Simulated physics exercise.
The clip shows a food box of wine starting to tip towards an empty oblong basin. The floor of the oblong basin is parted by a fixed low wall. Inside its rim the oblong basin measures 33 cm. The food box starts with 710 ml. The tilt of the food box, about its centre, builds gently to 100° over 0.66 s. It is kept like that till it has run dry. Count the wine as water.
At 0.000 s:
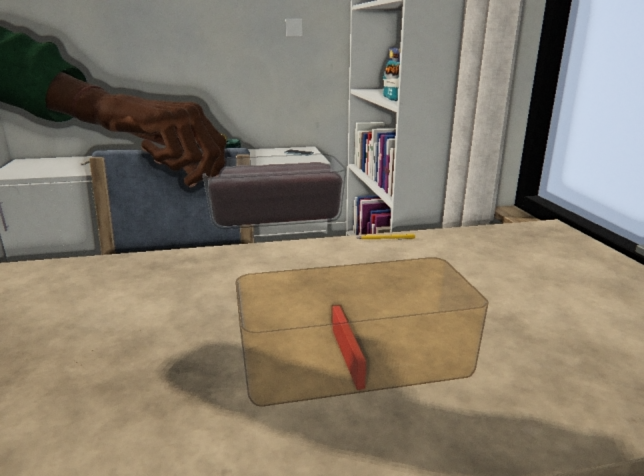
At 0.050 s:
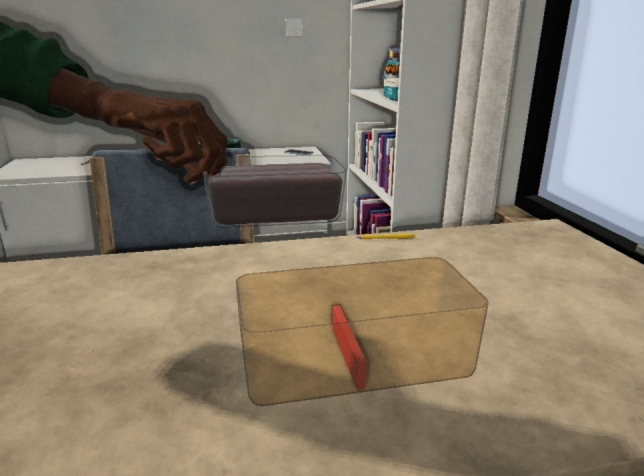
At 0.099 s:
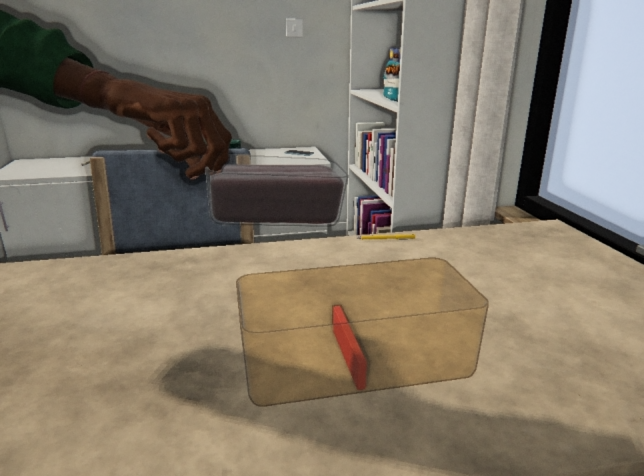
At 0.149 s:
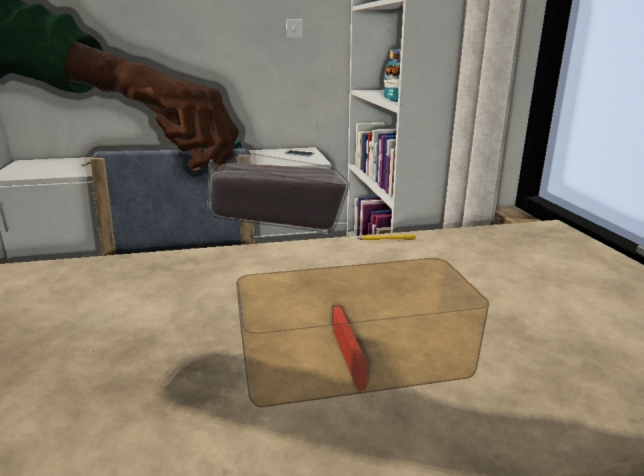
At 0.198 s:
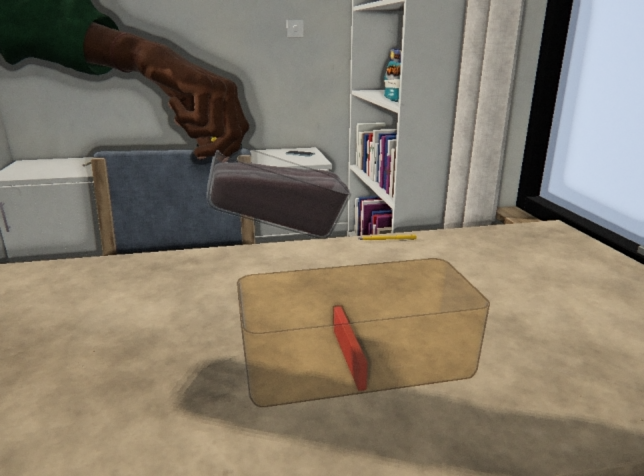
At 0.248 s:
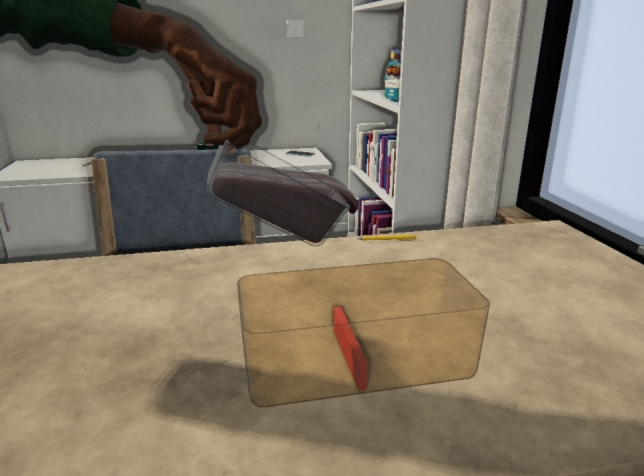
A dark box of wine tilted slowly down to the right beside a dark-skinned hand in a green sleeve, and a little wine slipped over its edge above the table with a clear basin.
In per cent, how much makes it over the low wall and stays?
About 78 per cent.
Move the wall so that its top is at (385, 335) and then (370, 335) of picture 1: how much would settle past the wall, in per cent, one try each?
In turn about 40 and 60 per cent.
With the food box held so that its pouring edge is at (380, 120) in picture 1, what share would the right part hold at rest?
Then about 80 per cent.
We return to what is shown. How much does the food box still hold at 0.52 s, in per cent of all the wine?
About 12 per cent.
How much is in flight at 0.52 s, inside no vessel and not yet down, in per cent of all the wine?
Some 44 per cent.
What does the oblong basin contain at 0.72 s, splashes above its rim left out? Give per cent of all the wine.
About 92 per cent.
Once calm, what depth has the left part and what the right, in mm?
Left about 6 mm, right about 22 mm.
Then, 0.52 s in, the tilt is 90° and 12 per cent is still to pour, 0 is left of the wall and 44 right of it.
Then, 0.72 s in, the tilt is 100° and 1 per cent is still to pour, 13 is left of the wall and 78 right of it.
Then, 0.93 s in, the tilt is 100° and 0 per cent is still to pour, 18 is left of the wall and 78 right of it.
Then, 1.16 s in, the tilt is 100° and 0 per cent is still to pour, 18 is left of the wall and 78 right of it.
Finally, 18 per cent lies left of the wall, 78 right of it and 3 outside.
